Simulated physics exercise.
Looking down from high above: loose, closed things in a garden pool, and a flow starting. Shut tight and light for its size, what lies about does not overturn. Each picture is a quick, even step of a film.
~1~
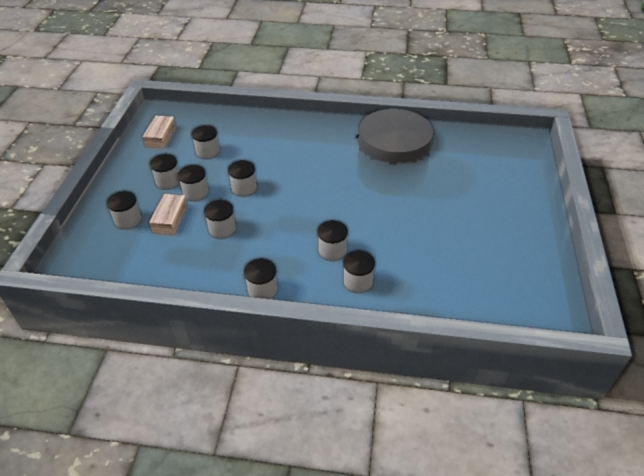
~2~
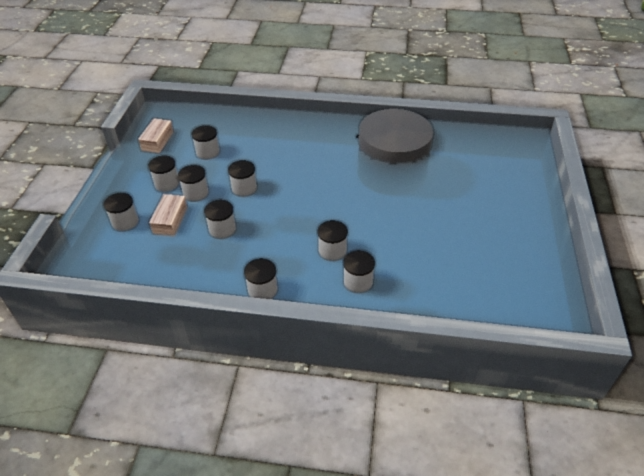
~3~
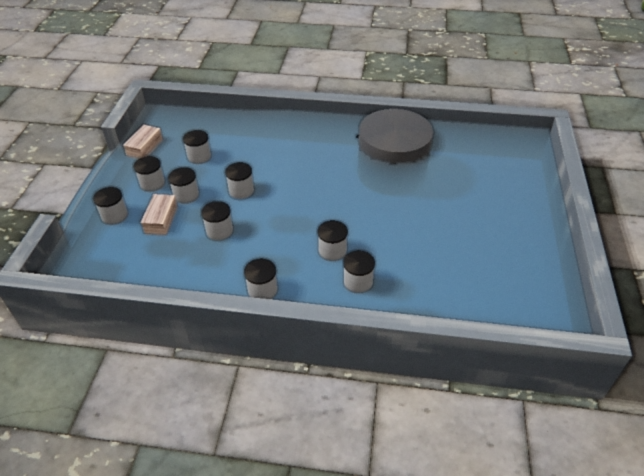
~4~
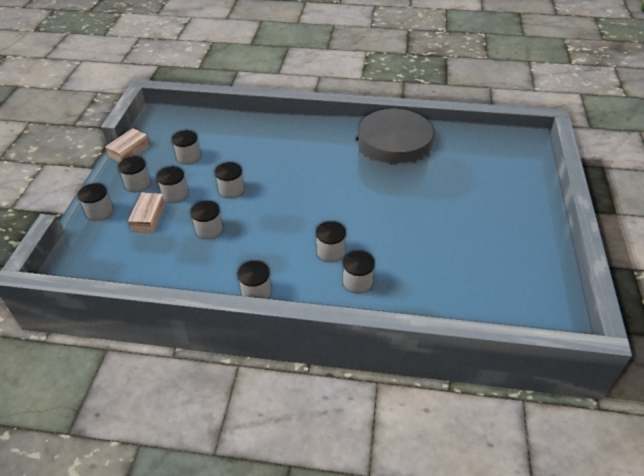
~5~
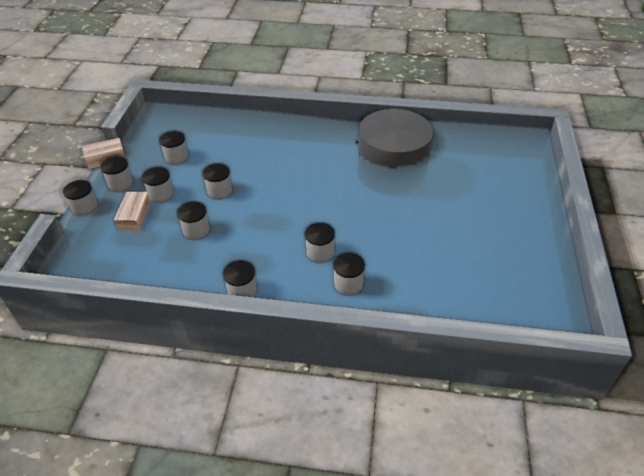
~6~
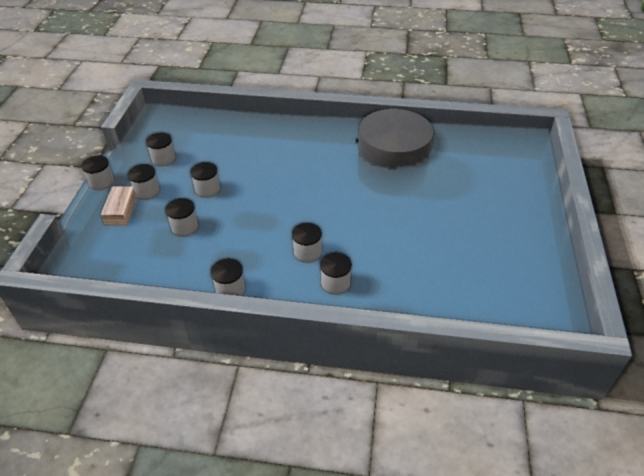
To begin with, black-topped pails and two wooden blocks float in a walled garden pool, with a dark round object near the far wall. A gap opens in the left wall, and the nearby floaters drift left toward it. The others follow, and one block and one pail leave the pool.
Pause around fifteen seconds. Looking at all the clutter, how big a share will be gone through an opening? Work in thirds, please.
That would be two thirds or more.
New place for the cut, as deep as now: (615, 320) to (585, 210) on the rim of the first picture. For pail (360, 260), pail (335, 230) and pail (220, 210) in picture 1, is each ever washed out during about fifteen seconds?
The three come to escape, escape and no escape, in that order.
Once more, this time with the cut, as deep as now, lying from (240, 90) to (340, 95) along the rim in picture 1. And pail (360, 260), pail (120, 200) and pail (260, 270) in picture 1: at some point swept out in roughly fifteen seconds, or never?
Taking them one after another, held back, then held back, then held back.
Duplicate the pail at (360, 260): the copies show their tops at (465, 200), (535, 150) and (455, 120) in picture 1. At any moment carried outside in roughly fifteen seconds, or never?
Copy by copy, in the order given: Not carried off, not carried off, not carried off.
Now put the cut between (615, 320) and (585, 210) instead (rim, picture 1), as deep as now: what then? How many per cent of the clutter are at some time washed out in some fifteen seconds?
Roughly 30 in a hundred.
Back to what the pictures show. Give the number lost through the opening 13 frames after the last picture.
The number works out to 8.
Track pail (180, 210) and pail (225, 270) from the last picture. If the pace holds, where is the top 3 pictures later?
Estimated positions: (146, 199) and (188, 265), approximately.
A moment on, 4 of 11 are out; 7 afloat.
Next, 8 of 11 are out; 3 afloat.
Later, 8 of 11 are out; 3 afloat.
In the end, 8 of 11 are out; 3 afloat.
